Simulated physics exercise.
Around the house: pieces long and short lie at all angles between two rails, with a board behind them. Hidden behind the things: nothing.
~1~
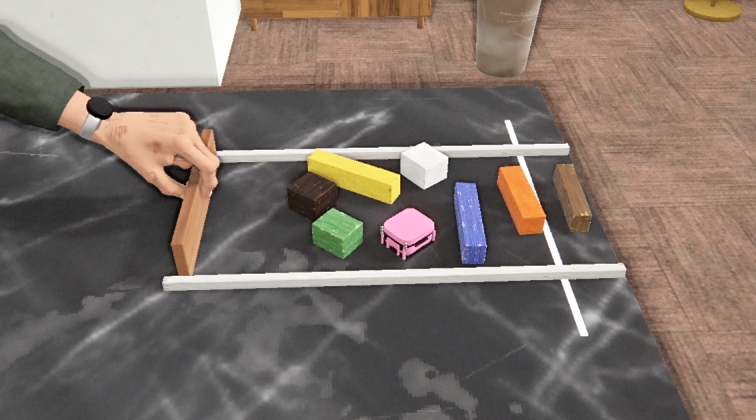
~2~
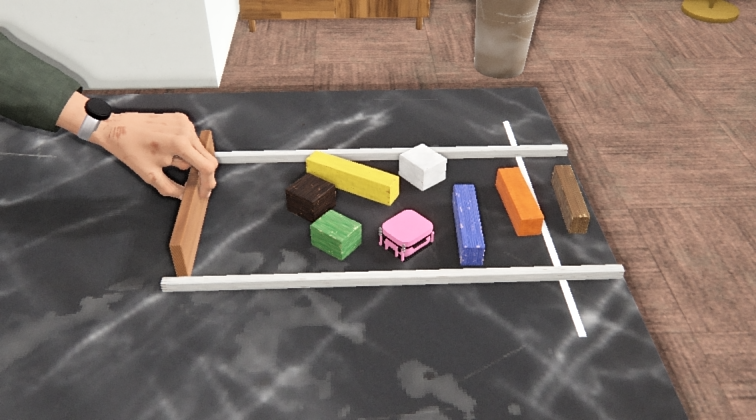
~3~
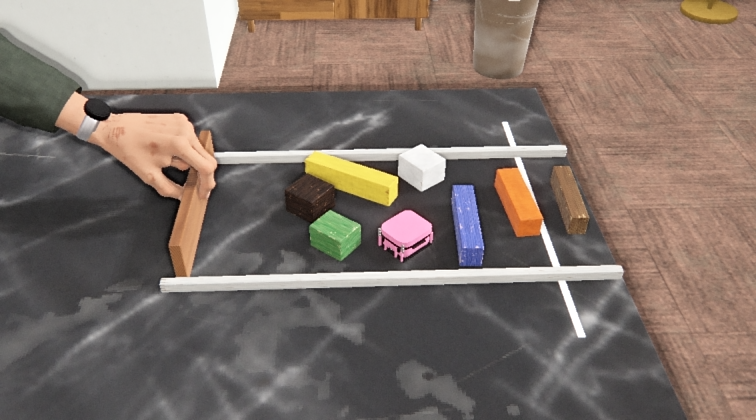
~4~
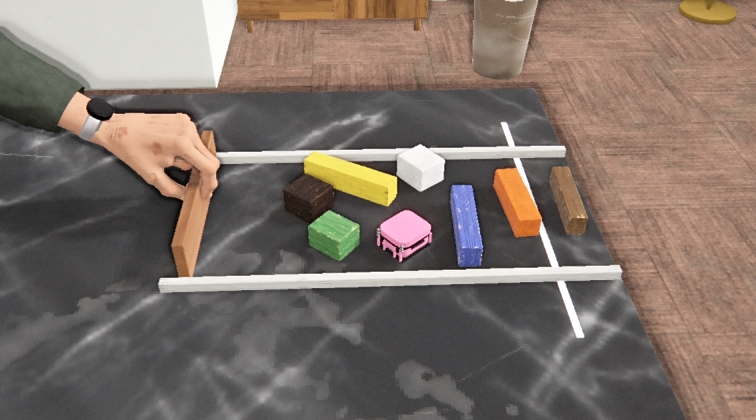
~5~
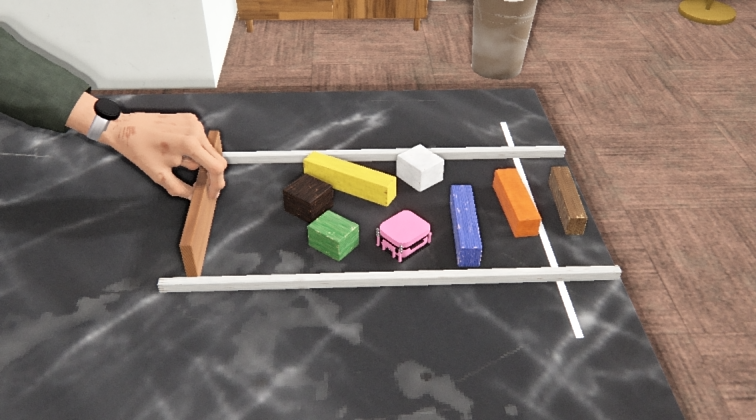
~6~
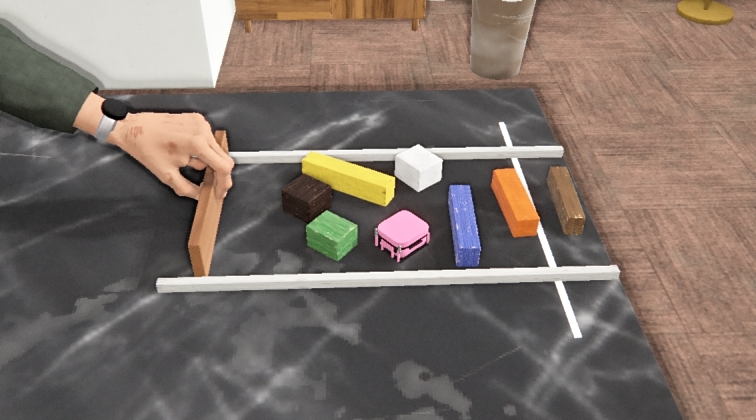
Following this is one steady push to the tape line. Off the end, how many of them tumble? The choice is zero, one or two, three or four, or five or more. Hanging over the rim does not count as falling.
Falls come to a total of three or four.
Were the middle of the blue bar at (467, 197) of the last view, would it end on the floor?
I reckon the blue bar drops away.
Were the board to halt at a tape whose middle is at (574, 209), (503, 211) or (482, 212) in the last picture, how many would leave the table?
First 8, then 2, then 1.
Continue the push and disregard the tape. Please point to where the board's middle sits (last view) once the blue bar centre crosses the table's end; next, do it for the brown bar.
Approx. (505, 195) / approx. (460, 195) for the other.
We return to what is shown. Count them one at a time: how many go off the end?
Taken together, the number is 3.
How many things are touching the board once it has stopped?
It ends up touching 3.
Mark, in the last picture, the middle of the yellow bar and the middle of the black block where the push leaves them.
Roughly (562, 180), and the other roughly (558, 197).
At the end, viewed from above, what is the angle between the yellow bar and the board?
Misalignment: Close to 35°.
A little later, none off yet; brown bar at rest near (565, 199); orange bar at rest near (514, 201); blue bar at rest near (463, 224).
Next, none off yet; brown bar at rest near (565, 199); orange bar moving near (521, 202); blue bar shifted a little near (500, 226).
Later still, one off so far; brown bar tilted well over near (611, 234); orange bar shifted about its own width near (594, 204); blue bar shifted about its own width near (585, 230).
When it is over, the number that fall off is three or four; down, blue bar, orange bar and brown bar.
